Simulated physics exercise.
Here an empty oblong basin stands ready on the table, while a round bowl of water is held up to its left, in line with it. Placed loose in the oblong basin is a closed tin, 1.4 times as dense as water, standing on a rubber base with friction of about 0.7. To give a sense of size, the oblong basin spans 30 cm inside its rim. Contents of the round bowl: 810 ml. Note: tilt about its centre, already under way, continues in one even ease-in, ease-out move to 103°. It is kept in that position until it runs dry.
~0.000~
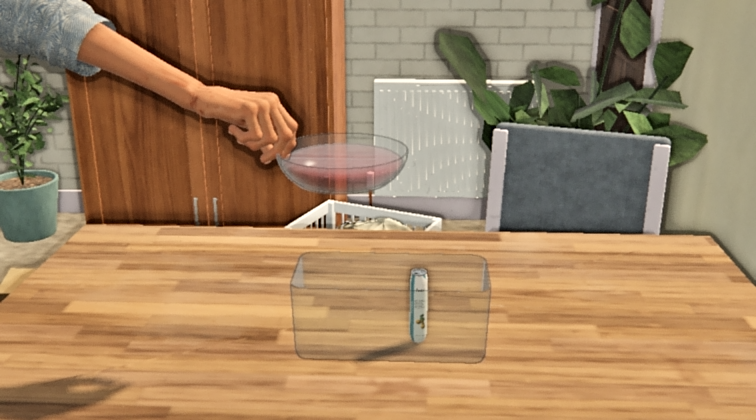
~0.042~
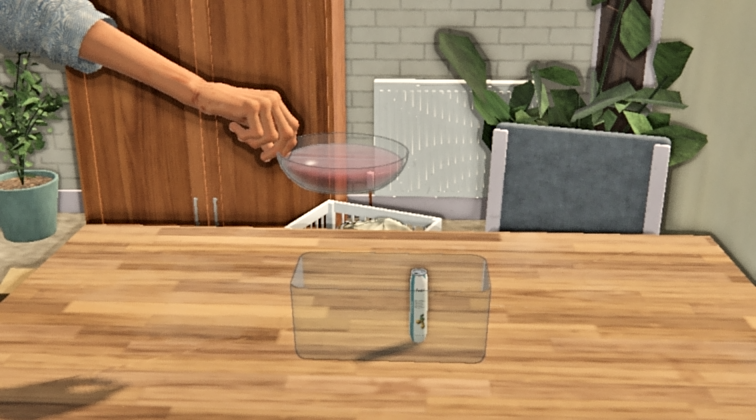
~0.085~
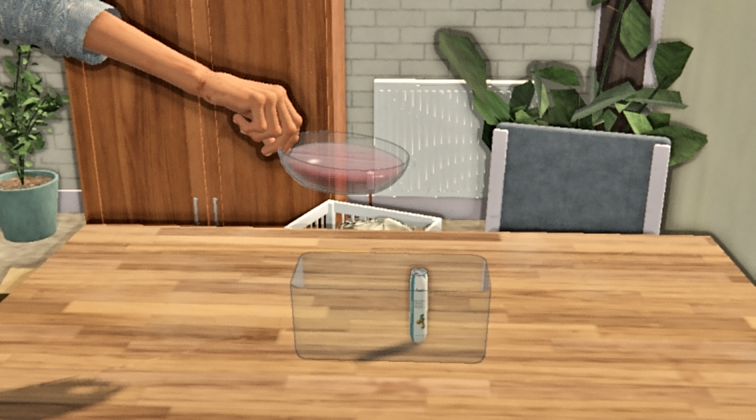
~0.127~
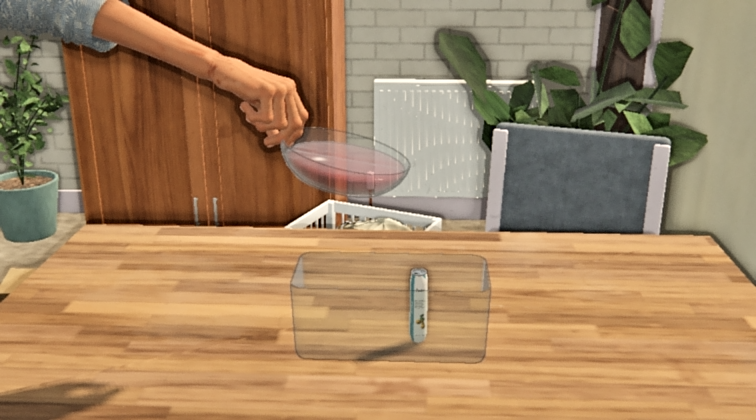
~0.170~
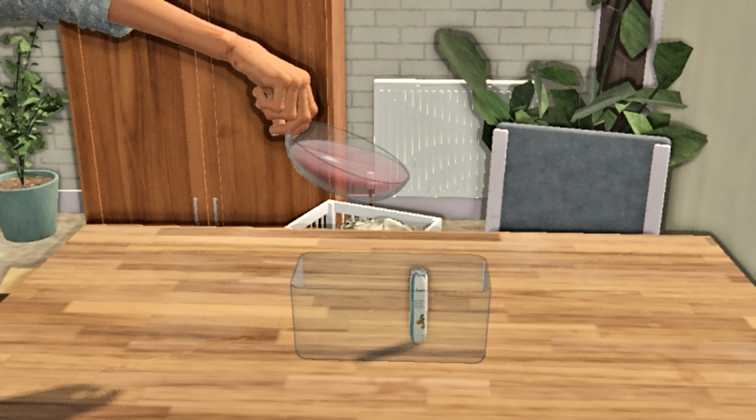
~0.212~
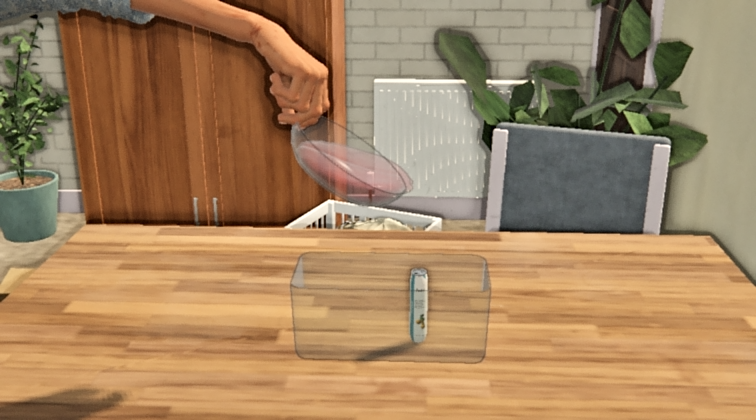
A hand tilted a clear round bowl of water down toward the right, slowly at first and then faster, while a see-through oblong basin holding a small closed item stayed still on the wooden table.
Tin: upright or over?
It stays on its base.
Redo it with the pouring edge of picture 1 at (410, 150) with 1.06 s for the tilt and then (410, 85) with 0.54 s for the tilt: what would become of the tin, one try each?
Run one: It does not tip. Run two: It tumbles.
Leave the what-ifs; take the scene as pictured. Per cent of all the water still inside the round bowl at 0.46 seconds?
Still held: Roughly 1 % of the total.
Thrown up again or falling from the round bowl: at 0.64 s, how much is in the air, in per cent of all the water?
18 in a hundred, give or take.
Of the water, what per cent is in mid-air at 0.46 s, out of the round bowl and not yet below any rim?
About 44 per cent.
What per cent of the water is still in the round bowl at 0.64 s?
Around 0 percent of it.
Then, 0.46 s in, the tilt is 98° and 1 per cent is still to pour; the tin stands where it began.
Then, 0.64 s in, the tilt is 103° and 0 per cent is still to pour; the tin stands where it began.
Then, 0.83 s in, the tilt is 103° and 1 per cent is still to pour; the tin stands where it began.
Then, 1.04 s in, the tilt is 103° and 0 per cent is still to pour; the tin stands where it began.
Finally, the tin stands where it began.
